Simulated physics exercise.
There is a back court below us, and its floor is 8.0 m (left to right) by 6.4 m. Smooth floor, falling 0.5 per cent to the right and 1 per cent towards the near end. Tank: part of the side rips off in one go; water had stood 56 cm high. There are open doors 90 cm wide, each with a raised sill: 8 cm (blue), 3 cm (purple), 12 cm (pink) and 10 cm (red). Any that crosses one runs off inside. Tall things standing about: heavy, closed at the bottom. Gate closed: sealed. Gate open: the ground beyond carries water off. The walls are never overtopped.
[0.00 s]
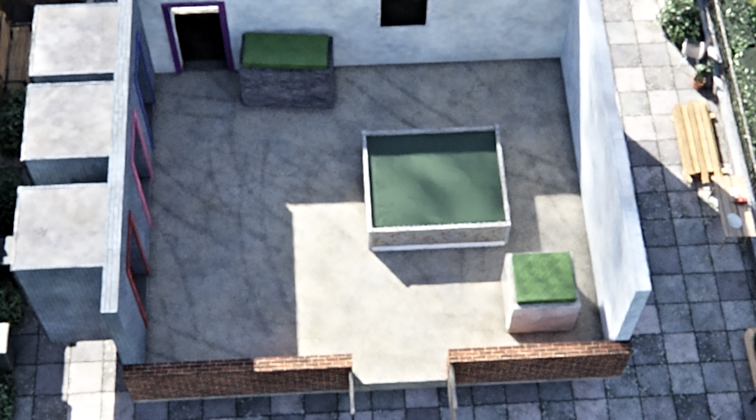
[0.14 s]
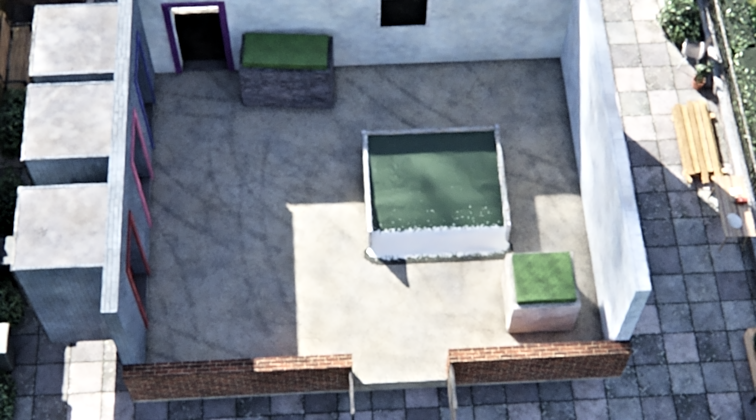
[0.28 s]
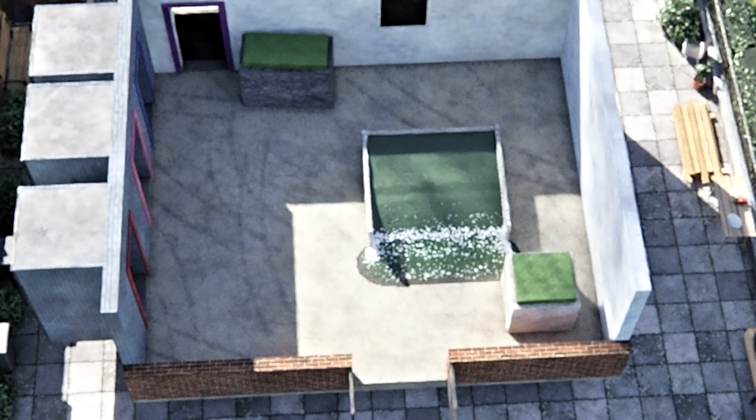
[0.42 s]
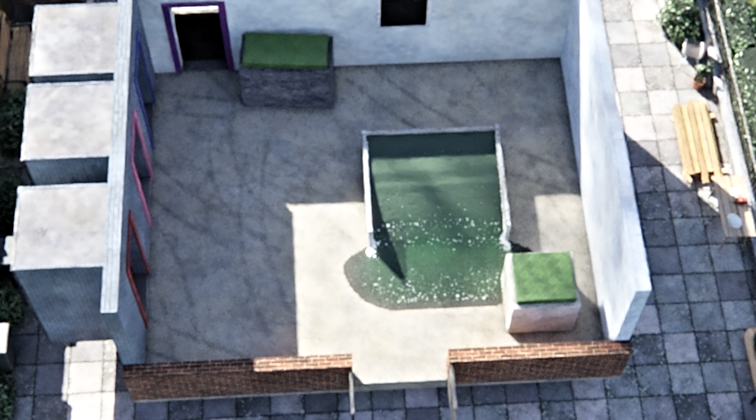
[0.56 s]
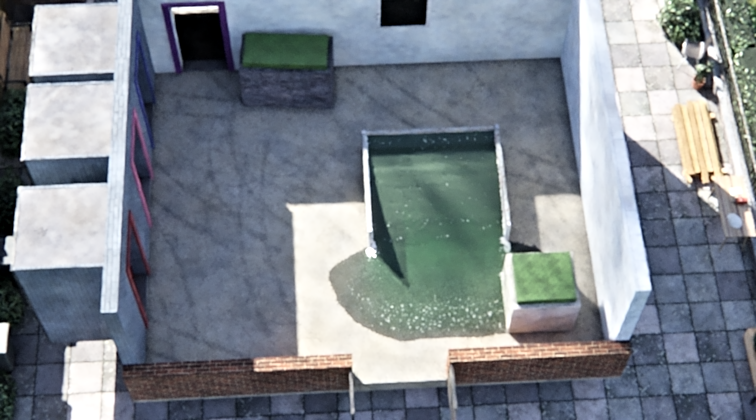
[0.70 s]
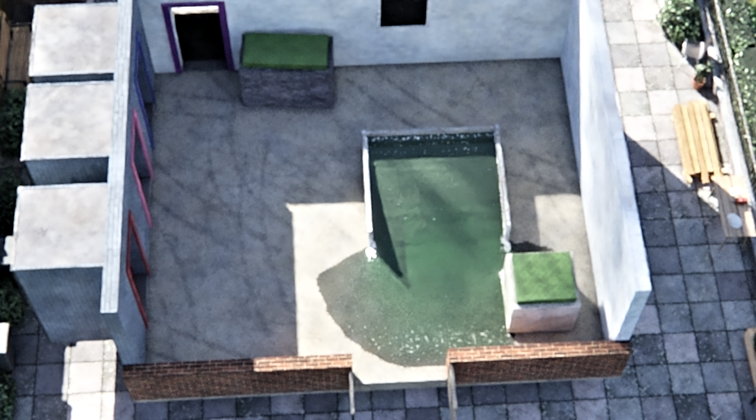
In a walled back court seen from above, the near side of a tank of still green water gave way, and water poured out in a foamy rush, spreading across the floor towards the near wall.
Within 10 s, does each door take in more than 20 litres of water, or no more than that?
In that time the blue door takes in no more, the purple door takes in no more, the pink door takes in no more, the red door takes in no more.
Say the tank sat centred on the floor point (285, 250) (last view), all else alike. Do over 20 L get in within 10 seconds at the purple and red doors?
Well, purple ends up beyond the mark and red ends up beyond the mark.
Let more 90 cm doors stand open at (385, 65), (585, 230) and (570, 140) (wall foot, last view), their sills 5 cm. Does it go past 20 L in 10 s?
Check each in turn: The first fails, the second succeeds, the third fails.
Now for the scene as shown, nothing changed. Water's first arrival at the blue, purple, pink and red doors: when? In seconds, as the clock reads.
For blue it is 8.0 seconds, for purple not in the 10 s, for pink 5.5 seconds, and for red 3.8 seconds.
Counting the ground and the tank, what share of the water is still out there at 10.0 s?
Near 58 in a hundred is still there.
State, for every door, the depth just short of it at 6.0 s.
Measured in centimetres, the blue door gives 0, the purple door 0, the pink door 1 and the red door 8.
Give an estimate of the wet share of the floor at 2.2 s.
Roughly 30 % of the floor.
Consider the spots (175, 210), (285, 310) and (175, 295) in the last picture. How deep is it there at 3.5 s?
0, 1, 0 cm.
After 1.4 s water covers 20 % of the floor and is deepest (42 cm) near (482, 364); blue door not reached, purple door not reached, pink door not reached, red door not reached.
After 2.2 s water covers 30 % of the floor and is deepest (38 cm) near (471, 355); blue door not reached, purple door not reached, pink door not reached, red door not reached.
After 3.5 s water covers 40 % of the floor and is deepest (28 cm) near (575, 360); blue door not reached, purple door not reached, pink door not reached, red door not reached.
After 6.0 s water covers 60 % of the floor and is deepest (15 cm) near (525, 70); blue door not reached, purple door not reached, pink door 1 cm at the sill, 0 L in, red door 8 cm at the sill, 0 L in.
After 10.0 s water covers 90 % of the floor and is deepest (8 cm) near (596, 359); blue door 1 cm at the sill, 0 L in, purple door not reached, pink door 2 cm at the sill, 0 L in, red door 5 cm at the sill, 0 L in.
